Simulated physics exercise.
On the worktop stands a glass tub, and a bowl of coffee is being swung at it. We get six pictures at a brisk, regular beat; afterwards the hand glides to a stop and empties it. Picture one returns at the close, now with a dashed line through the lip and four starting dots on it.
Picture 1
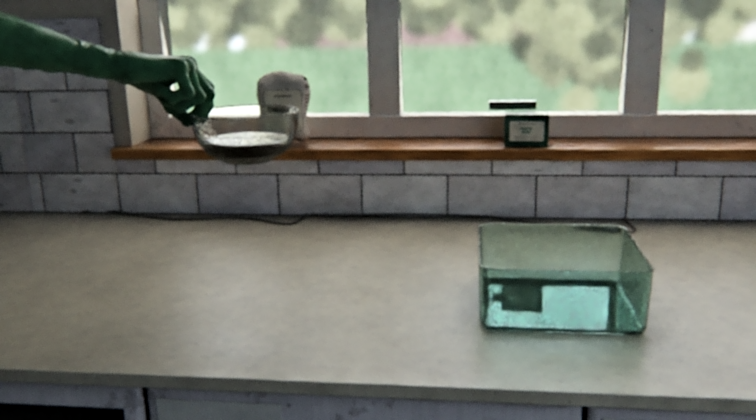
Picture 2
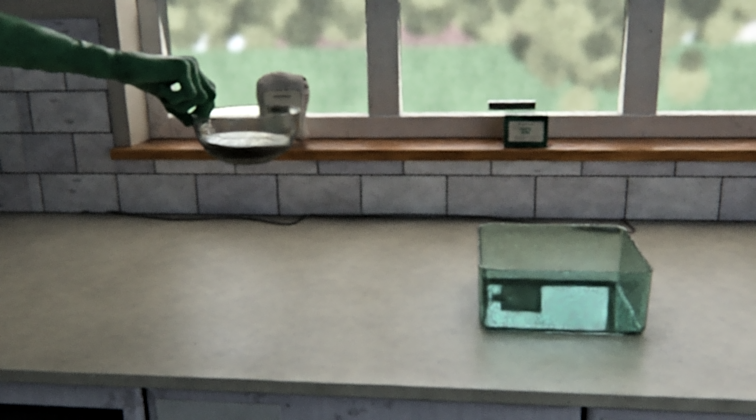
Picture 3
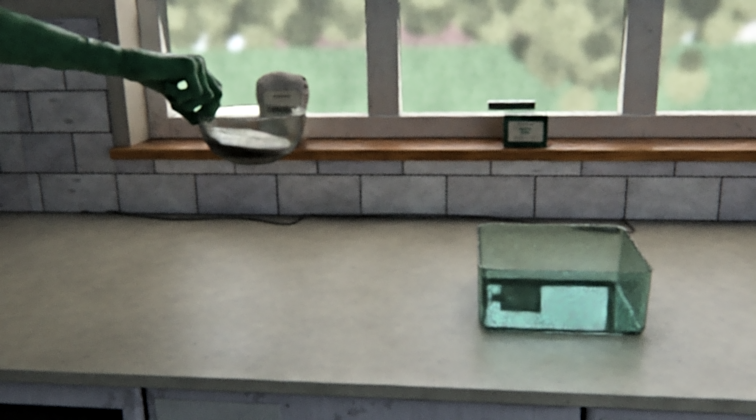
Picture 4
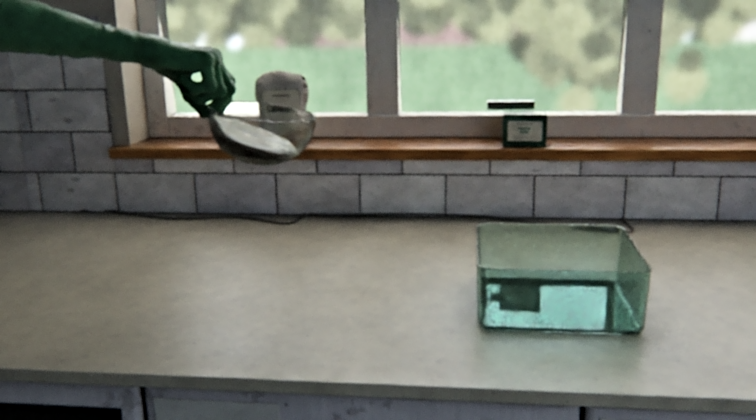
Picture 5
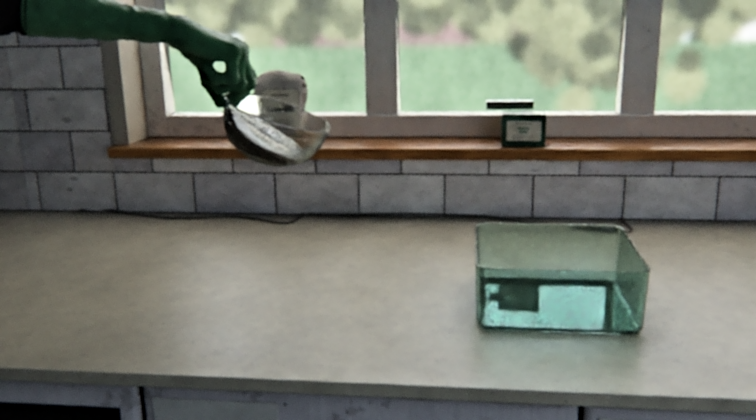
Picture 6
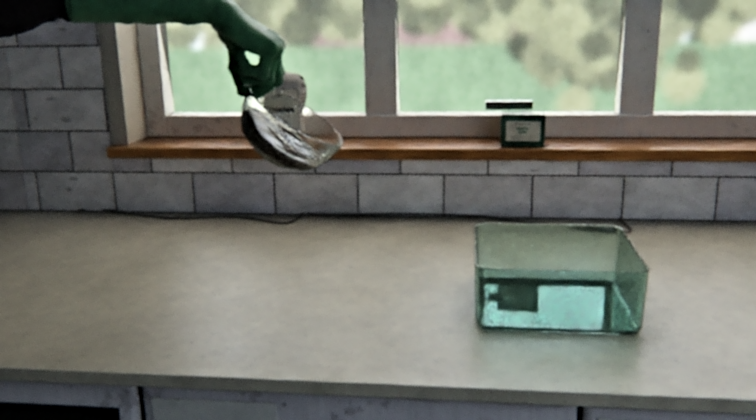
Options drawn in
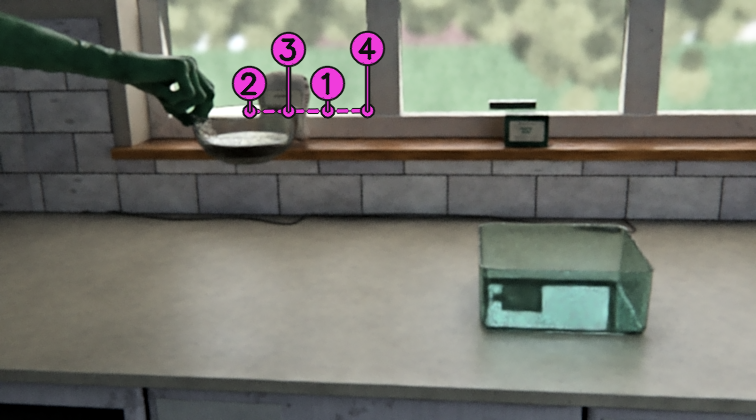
A green-gloved hand at the upper left holds a clear glass bowl with pale-looking contents above a grey kitchen worktop, seen from the front by a still camera. A greenish glass tub sits to the right, before white tiles and a wooden windowsill holding a pale object and a small dark device. The hand holds nearly still, then moves slightly right, tilting the bowl increasingly rightward.
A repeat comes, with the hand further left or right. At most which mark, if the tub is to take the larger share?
Use spot 1.
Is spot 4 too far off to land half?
No, that is safe.
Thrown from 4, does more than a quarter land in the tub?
Yes, clearly.
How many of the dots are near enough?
Two.
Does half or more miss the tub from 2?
Yes, it does.
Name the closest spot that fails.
It is 3.
On the marked copy, 1 at (327, 111); 2 at (249, 111); 3 at (288, 111); 4 at (367, 110).
For spot 1, about 71 % lands in the tub, 8 % falls short and 21 % goes beside or beyond.
For spot 2, about 0 % lands in the tub, 97 % falls short and 3 % goes beside or beyond.
For spot 3, about 8 % lands in the tub, 88 % falls short and 4 % goes beside or beyond.
For spot 4, about 70 % lands in the tub, 5 % falls short and 25 % goes beside or beyond.
